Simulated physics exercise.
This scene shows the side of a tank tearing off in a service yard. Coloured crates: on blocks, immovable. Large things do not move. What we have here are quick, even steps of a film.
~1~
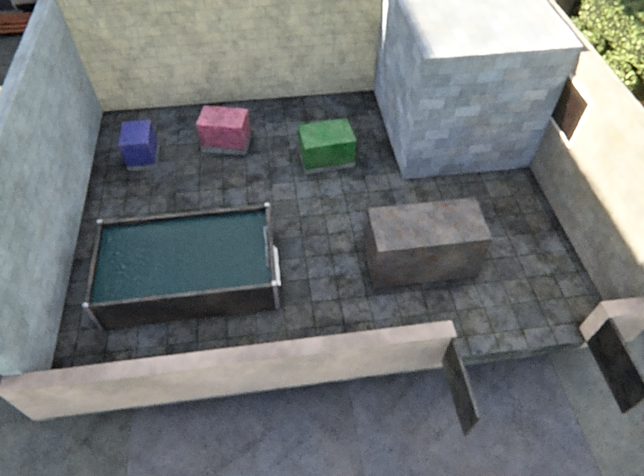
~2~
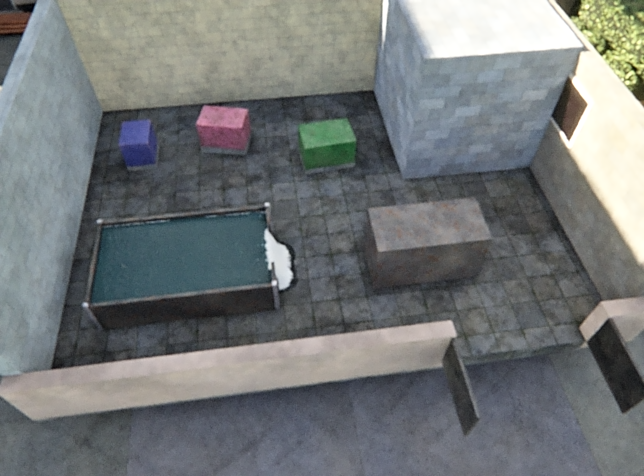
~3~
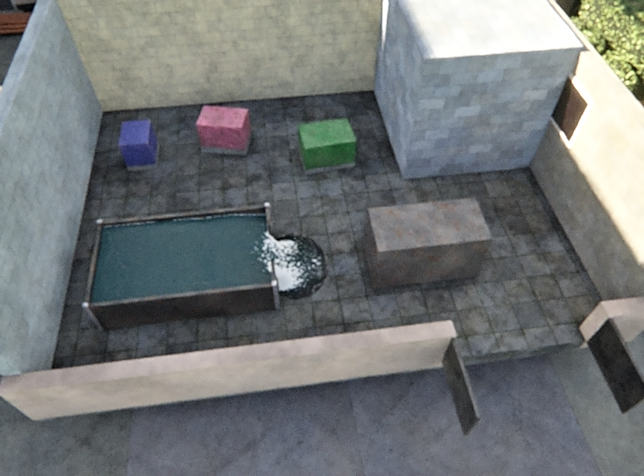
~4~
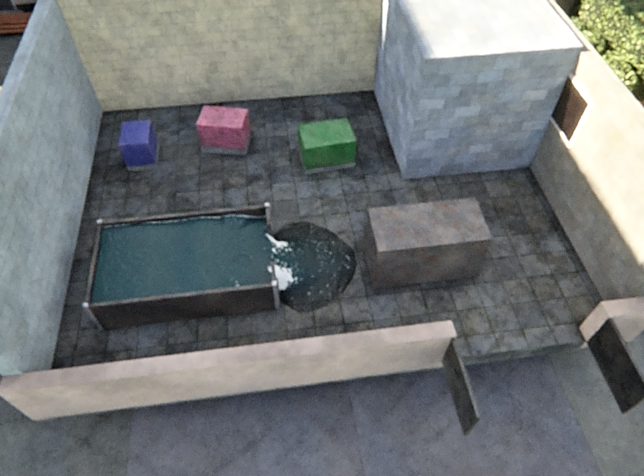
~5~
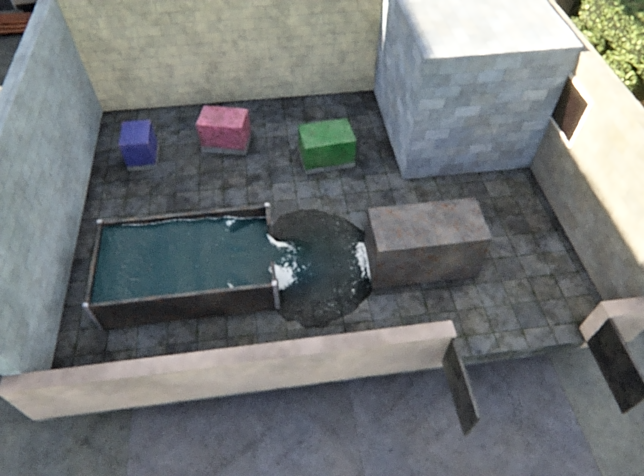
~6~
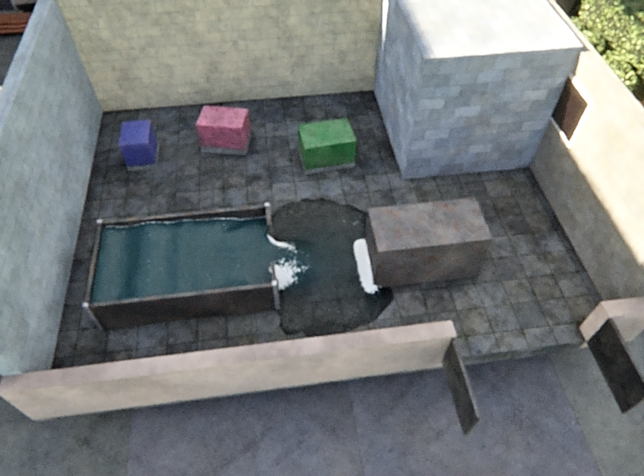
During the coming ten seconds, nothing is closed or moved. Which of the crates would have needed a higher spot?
As for the blue crate it's untouched by the water. As for the green crate it's untouched by the water. As for the pink crate it's untouched by the water.
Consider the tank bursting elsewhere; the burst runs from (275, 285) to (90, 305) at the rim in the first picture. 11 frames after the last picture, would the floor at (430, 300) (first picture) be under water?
Submerged.
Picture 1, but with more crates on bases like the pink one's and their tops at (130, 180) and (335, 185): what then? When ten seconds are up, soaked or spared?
Crate one avoids the flood; crate two is touched by the flood.
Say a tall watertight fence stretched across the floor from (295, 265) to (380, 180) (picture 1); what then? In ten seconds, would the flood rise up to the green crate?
Well, green crate is inundated then.
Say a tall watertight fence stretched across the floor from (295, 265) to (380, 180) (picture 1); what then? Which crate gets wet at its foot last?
I'd pick the crate marked blue.
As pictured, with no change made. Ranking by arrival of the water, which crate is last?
I think it's the blue-painted one.
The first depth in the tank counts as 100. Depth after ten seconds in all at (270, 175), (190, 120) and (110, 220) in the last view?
Around 4, 6 and 2 percent, in that order.
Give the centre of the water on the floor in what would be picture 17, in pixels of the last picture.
(266, 267).
A moment on, water covers 20 % of the floor; the blue crate not reached, the green crate not reached, the pink crate not reached.
Next, water covers 30 % of the floor; the blue crate not reached, the green crate water round its plinth, the pink crate not reached.
Then, water covers 50 % of the floor; the blue crate not reached, the green crate water round its plinth, the pink crate not reached.
Later, water covers 70 % of the floor; the blue crate not reached, the green crate water round its plinth, the pink crate water round its plinth.
In the end, water covers 85 % of the floor; the blue crate stayed above the water, the green crate stayed above the water, the pink crate stayed above the water.
